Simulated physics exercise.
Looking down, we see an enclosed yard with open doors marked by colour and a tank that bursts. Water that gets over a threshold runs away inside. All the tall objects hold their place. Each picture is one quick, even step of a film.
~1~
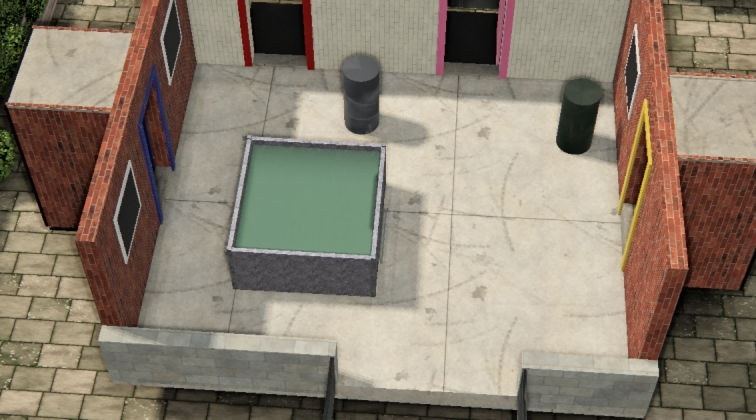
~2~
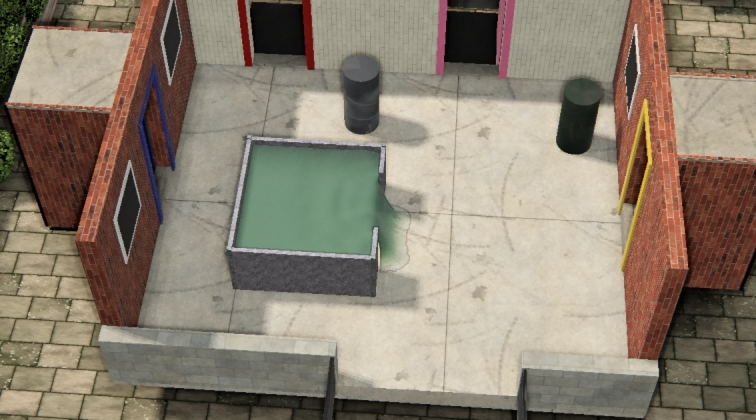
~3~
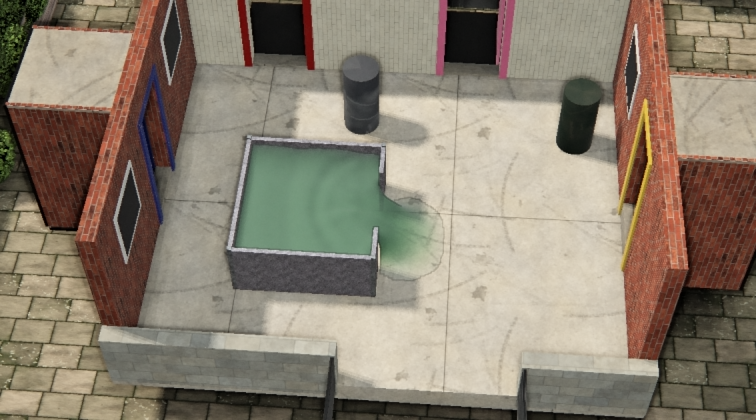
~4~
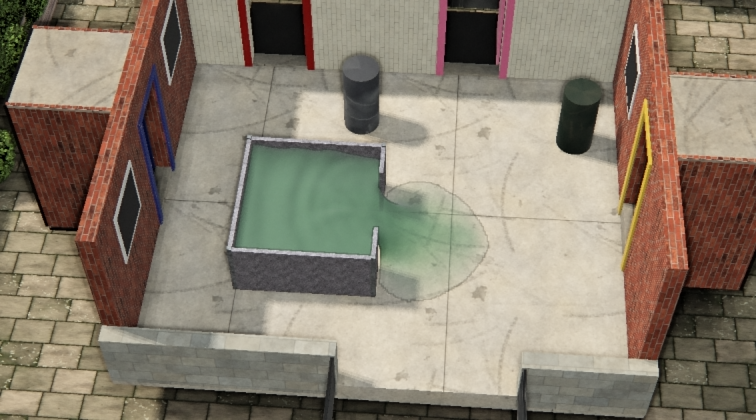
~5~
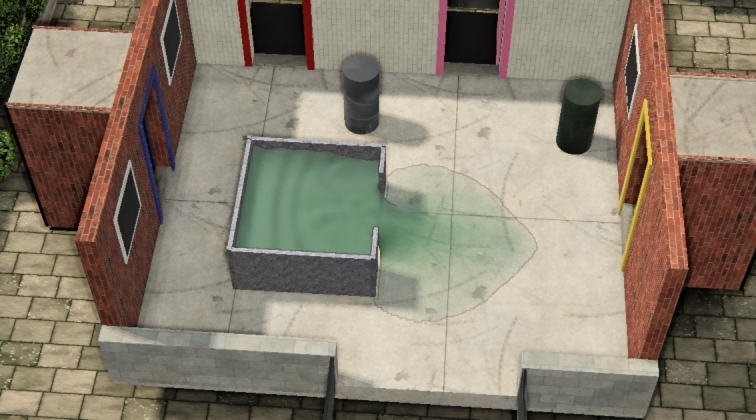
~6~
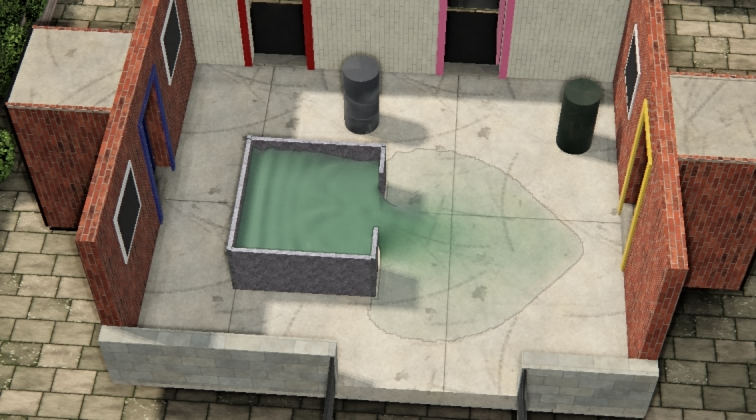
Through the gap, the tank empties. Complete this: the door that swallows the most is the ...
... Pink door.
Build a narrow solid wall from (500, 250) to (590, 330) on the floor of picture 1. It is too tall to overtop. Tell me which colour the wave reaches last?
It's the one in blue.
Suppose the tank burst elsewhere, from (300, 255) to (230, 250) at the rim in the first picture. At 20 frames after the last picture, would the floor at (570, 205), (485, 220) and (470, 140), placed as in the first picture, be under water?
The first spot is soaked through, the second is soaked through, the third is left untouched.
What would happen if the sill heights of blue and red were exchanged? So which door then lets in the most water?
The one in pink.
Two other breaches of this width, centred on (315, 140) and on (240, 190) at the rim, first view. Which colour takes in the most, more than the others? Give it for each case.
The red one, then the one in blue.
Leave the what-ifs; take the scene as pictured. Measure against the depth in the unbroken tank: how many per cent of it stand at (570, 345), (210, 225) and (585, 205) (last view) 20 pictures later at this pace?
Around 18, 0 and 20 percent, in that order.
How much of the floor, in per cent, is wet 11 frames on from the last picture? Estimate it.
I'd guess some 45 per cent.
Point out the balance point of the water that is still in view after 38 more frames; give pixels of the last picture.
Around (447, 219).
A moment on, water covers 40 % of the floor; blue door not reached, yellow door wet at the sill, nothing in, pink door not reached, red door not reached.
Next, water covers 45 % of the floor; blue door not reached, yellow door wet at the sill, nothing in, pink door not reached, red door not reached.
Then, water covers 45 % of the floor; blue door not reached, yellow door a trickle in, pink door wet at the sill, nothing in, red door not reached.
Later, water covers 80 % of the floor; blue door not reached, yellow door a trickle in, pink door some in, red door wet at the sill, nothing in.
In the end, water covers 95 % of the floor; blue door wet at the sill, nothing in, yellow door a trickle in, pink door some in, red door a trickle in; the pink door has let in the most.
